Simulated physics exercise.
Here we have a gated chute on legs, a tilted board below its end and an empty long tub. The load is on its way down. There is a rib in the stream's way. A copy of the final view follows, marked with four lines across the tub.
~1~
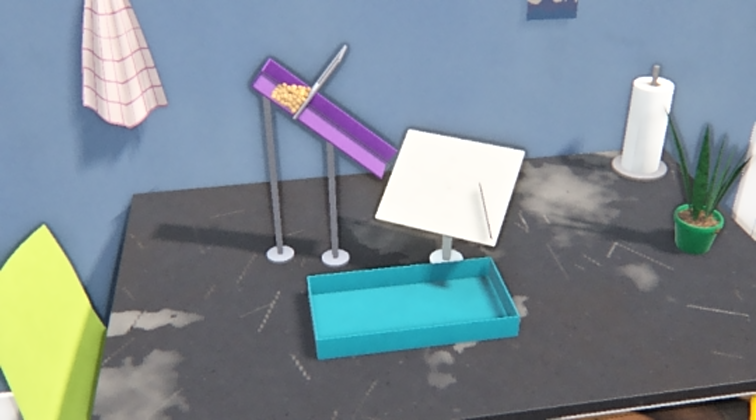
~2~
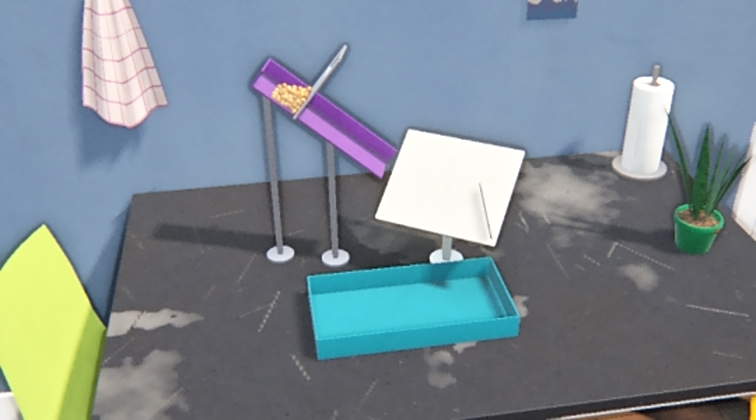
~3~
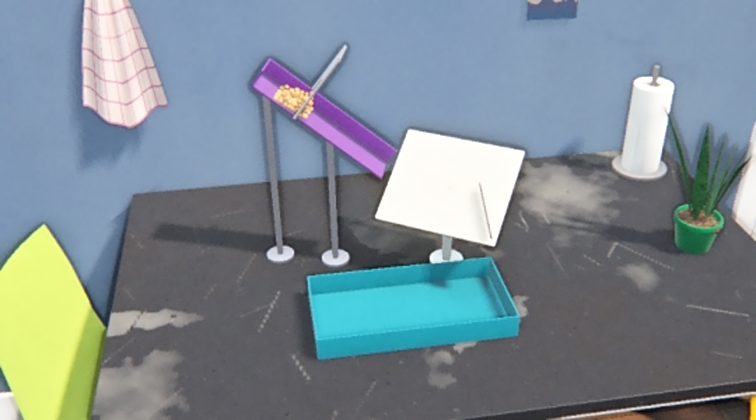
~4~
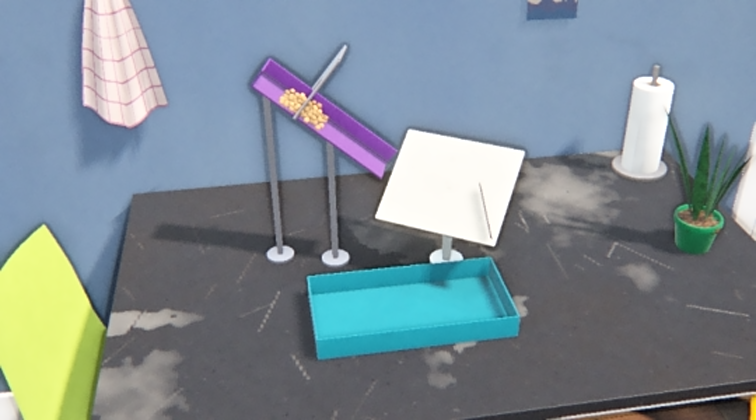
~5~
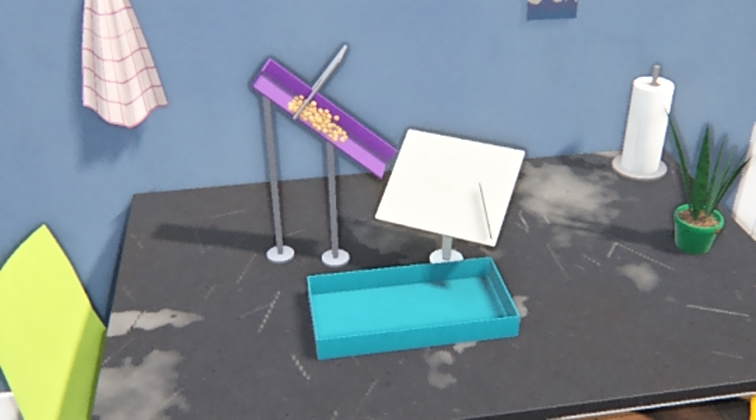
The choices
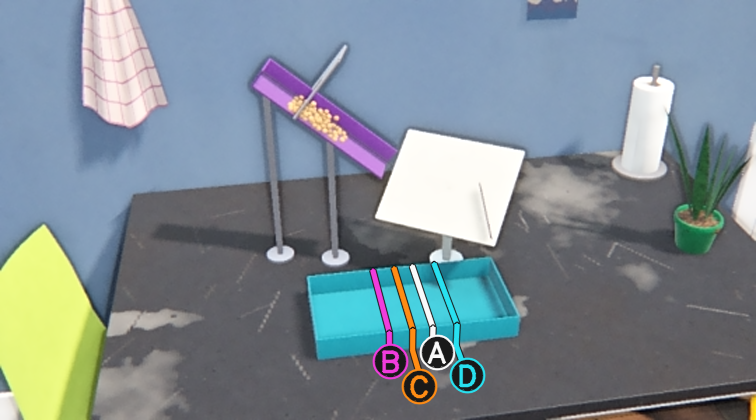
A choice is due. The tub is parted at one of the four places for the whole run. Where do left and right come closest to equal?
Line D.
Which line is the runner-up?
A.
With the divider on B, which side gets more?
Right.
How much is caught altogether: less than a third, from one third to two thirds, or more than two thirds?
About that: More than two thirds.
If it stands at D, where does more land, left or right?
The right side.
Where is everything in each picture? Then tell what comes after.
Load behind the gate (293, 94), round wooden beads; lip of the chute (383, 172), sloping fairly steeply, in the first picture.
Middle of the board (449, 185), tilted fairly steeply; middle of its low edge (433, 231); of its high edge (465, 140), in the second picture.
Front corners of the tub (317, 340) and (519, 316), empty; front of the load (311, 109), in the third picture.
Middle of the load (303, 106); its front (325, 120), roughly a quarter of the way to the lip; rib from (479, 182) to (490, 235), in the fourth picture.
Middle of the load (317, 116); its front (345, 138), roughly half of the way to the lip, in the fifth picture.
On the marked copy, line A crosses the front rim at (432, 326); line B crosses the front rim at (389, 331); line C crosses the front rim at (412, 329); line D crosses the front rim at (456, 324).
If A is chosen, of what is caught, roughly a quarter on the left of the divider, the larger part on the right.
If B is chosen, of what is caught, about a tenth on the left of the divider, almost all on the right.
If C is chosen, of what is caught, about a tenth on the left of the divider, almost all on the right.
If D is chosen, of what is caught, roughly a third on the left of the divider, roughly two thirds on the right.
